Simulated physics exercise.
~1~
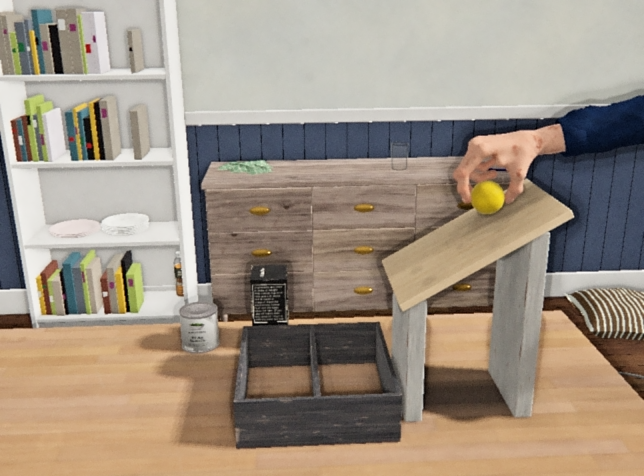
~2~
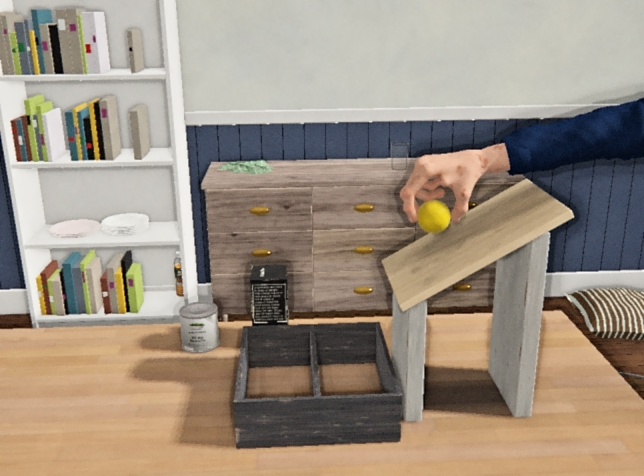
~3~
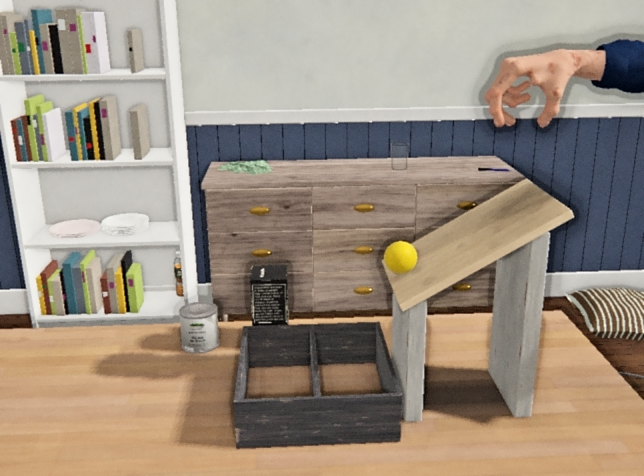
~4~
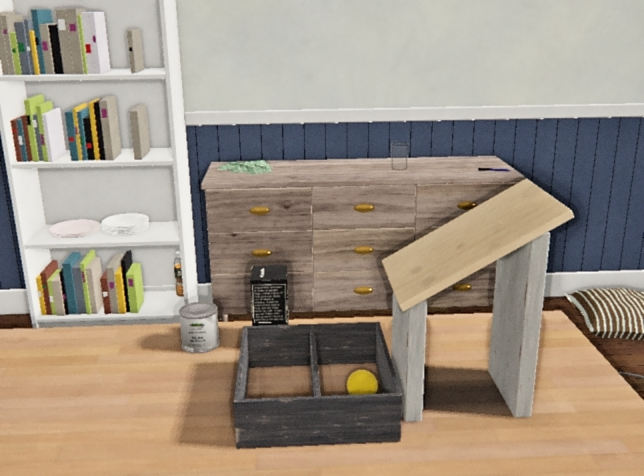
In a room with navy panelling, a wooden dresser and a white bookshelf, a fixed front view looks across a light wood table. A pale slanted board on grey supports stands at the right, next to a dark tray with two bays, while a white tin and a black carton sit to the left. A hand reaching in from the right holds a yellow lemon on the upper slope and carries it left, down the board. The hand lets go and draws back up as the lemon reaches the lower edge. The lemon drops into the tray and ends in the nearer bay, beside the board.
